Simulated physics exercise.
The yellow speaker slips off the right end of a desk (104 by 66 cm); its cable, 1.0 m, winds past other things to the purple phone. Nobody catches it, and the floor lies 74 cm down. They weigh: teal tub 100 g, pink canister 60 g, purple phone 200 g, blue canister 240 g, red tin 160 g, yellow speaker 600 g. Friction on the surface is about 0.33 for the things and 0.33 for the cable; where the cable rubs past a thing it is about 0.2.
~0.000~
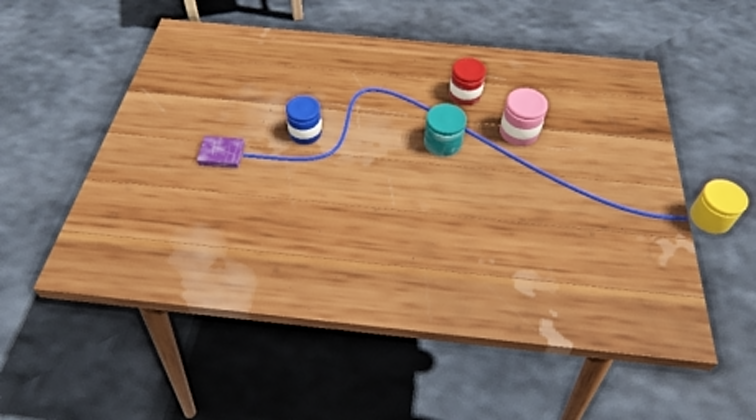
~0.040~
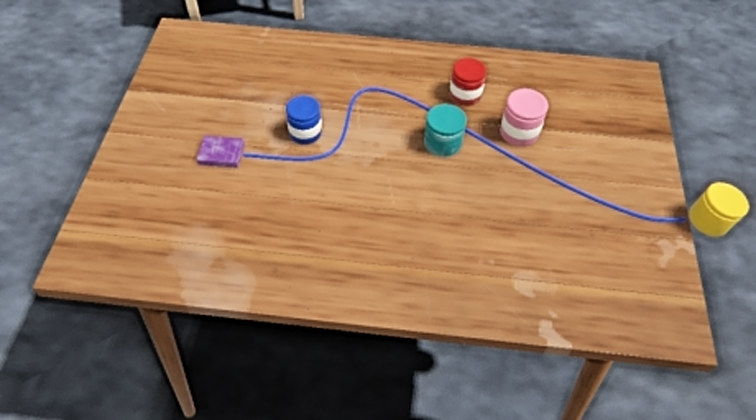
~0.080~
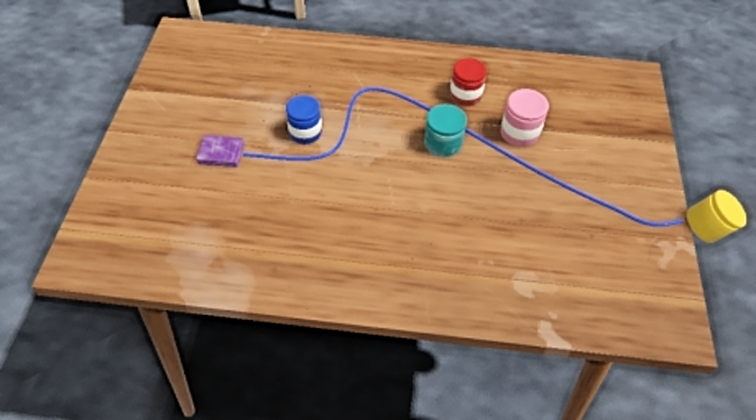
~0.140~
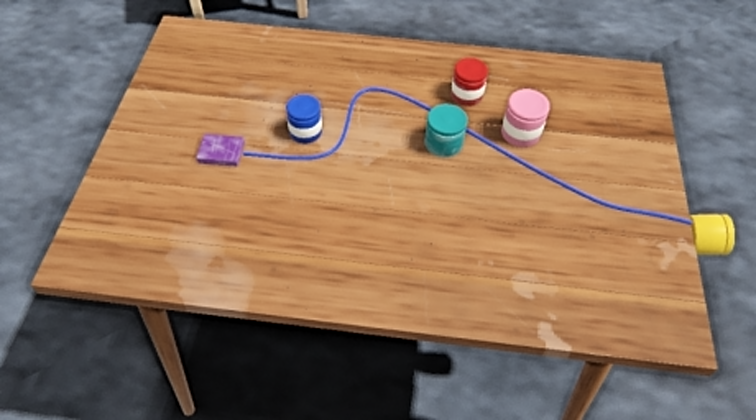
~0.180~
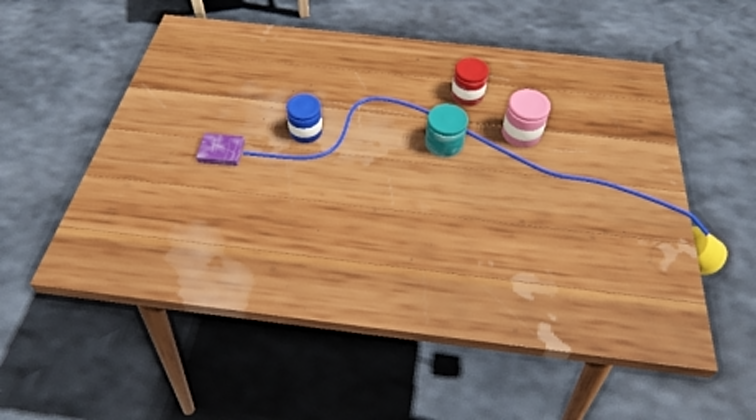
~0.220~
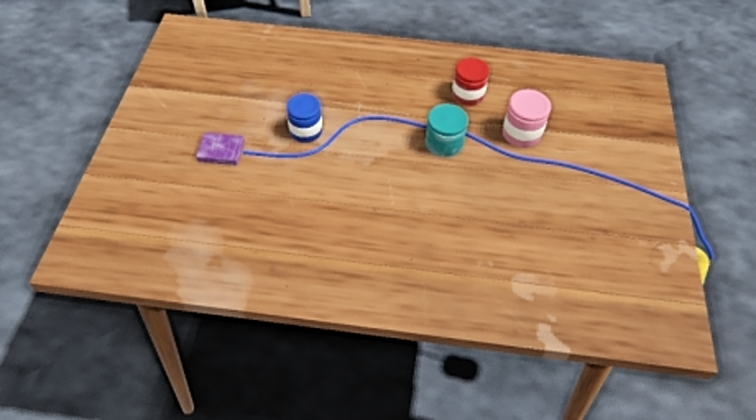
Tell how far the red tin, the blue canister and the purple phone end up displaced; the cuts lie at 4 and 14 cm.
The red tin hardly moves, the blue canister moves a moderate way, the purple phone travels a long way.
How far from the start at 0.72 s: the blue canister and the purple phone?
About: Blue canister 8 cm, purple phone 60 cm.
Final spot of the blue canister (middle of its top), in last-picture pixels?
Near (342, 92).
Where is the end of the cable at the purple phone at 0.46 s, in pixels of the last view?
At about (375, 175).
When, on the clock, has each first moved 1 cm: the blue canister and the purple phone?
About: Blue canister 0.36 s, purple phone 0.28 s.
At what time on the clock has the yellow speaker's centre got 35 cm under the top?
About: 0.38 s.
After 0.5 s, the cable's tail end at (375, 175); purple phone 24 cm off its start, blue canister 6 cm off its start, teal tub 24 cm off its start.
After 0.7 s, the cable's tail end at (590, 190); purple phone 62 cm off its start, blue canister 7 cm off its start, teal tub 37 cm off its start.
After 1.0 s, the cable's tail end at (694, 203); purple phone 84 cm off its start at (704, 221), blue canister 7 cm off its start at (342, 92), teal tub 37 cm off its start at (474, 307).
After 1.2 s, the cable has left the top; purple phone over the edge, blue canister 7 cm off its start, teal tub 37 cm off its start.
After 2.4 s, the cable has left the top; purple phone over the edge, blue canister 7 cm off its start at (342, 92), red tin 0 cm off its start at (473, 68), teal tub 37 cm off its start at (474, 307).
